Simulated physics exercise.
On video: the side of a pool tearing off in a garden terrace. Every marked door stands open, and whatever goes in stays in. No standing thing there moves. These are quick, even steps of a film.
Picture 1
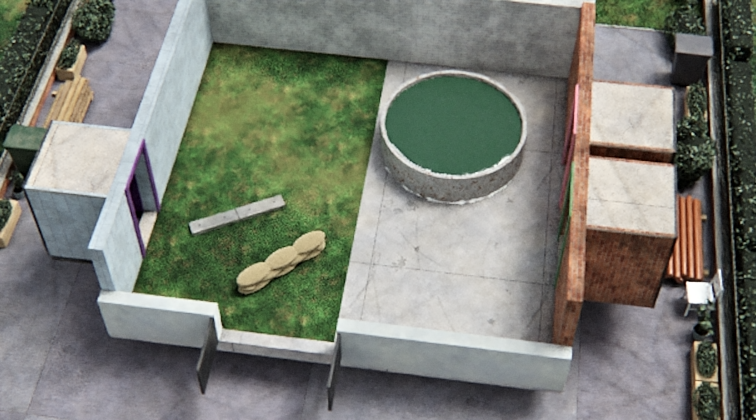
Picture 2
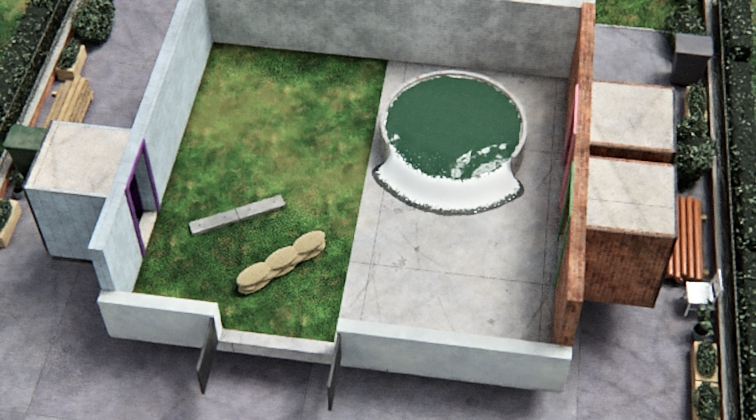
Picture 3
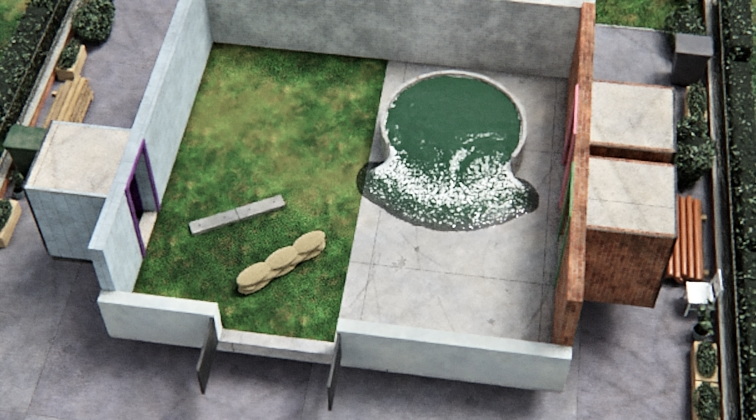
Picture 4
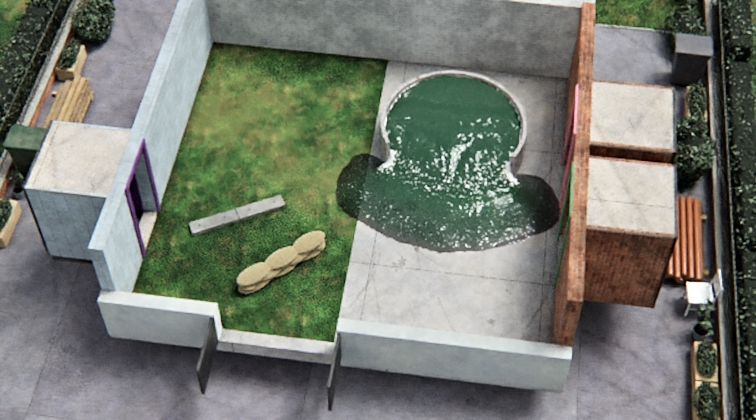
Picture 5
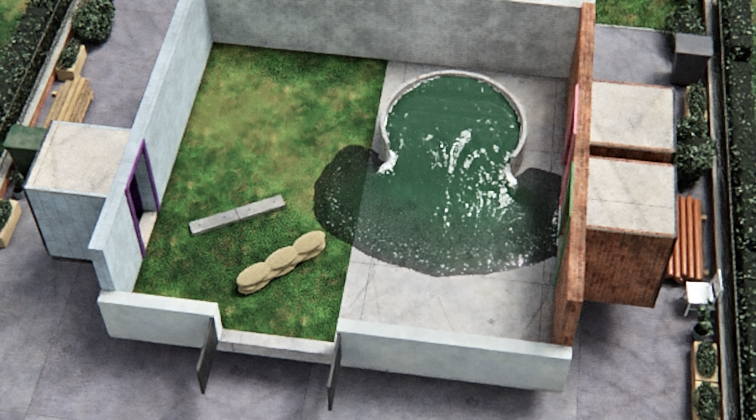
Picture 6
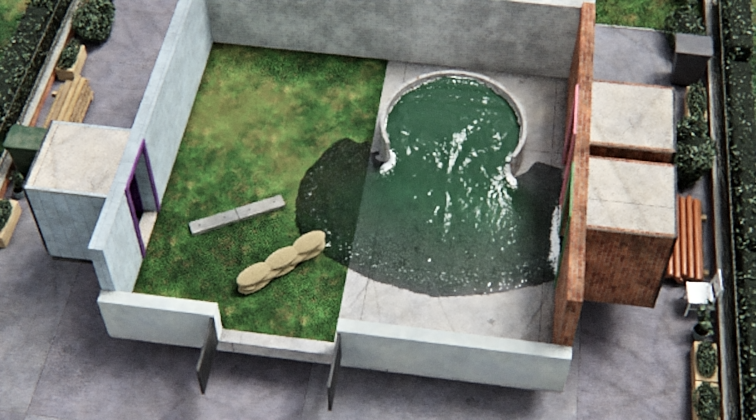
At first, a round pool of green water stands whole on the paved side of a walled garden terrace. Its near side tears open and water pours out in a white, foaming rush, then spreads across the paving, reaching the brick wall on the right and the grass on the left, around unmoving objects.
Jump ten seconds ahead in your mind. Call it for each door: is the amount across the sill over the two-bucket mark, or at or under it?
My call: The green door at or under the mark, the purple door at or under the mark, the pink door over the mark.
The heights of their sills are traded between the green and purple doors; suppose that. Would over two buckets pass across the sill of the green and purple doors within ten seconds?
Green door: Over the threshold. Purple door: Within bounds.
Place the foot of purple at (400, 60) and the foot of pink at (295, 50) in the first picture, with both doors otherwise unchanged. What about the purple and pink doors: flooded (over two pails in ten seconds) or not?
Briefly, the purple door comes in under while the pink door comes in under.
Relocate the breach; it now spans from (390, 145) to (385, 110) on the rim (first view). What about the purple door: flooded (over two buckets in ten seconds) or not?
I reckon the purple one exceeds it.
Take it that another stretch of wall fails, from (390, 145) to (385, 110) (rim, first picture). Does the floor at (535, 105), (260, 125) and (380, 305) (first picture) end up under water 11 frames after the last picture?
In the order given: Untouched, swamped and untouched.
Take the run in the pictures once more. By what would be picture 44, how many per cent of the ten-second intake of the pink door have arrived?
I make it 40 per cent.
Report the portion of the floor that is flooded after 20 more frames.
My estimate is roughly 50 percent.
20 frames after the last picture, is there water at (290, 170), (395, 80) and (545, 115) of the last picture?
Taking them as listed, they are waterlogged, spared and spared.
A moment on, water covers 40 % of the floor; the green door wet at the sill, nothing in, the purple door not reached, the pink door under two buckets in.
Next, water covers 45 % of the floor; the green door wet at the sill, nothing in, the purple door not reached, the pink door under two buckets in.
Then, water covers 50 % of the floor; the green door wet at the sill, nothing in, the purple door not reached, the pink door under two buckets in.
Later, water covers 60 % of the floor; the green door wet at the sill, nothing in, the purple door wet at the sill, nothing in, the pink door under two buckets in.
In the end, water covers 85 % of the floor; the green door wet at the sill, nothing in, the purple door under two buckets in, the pink door over two buckets in.
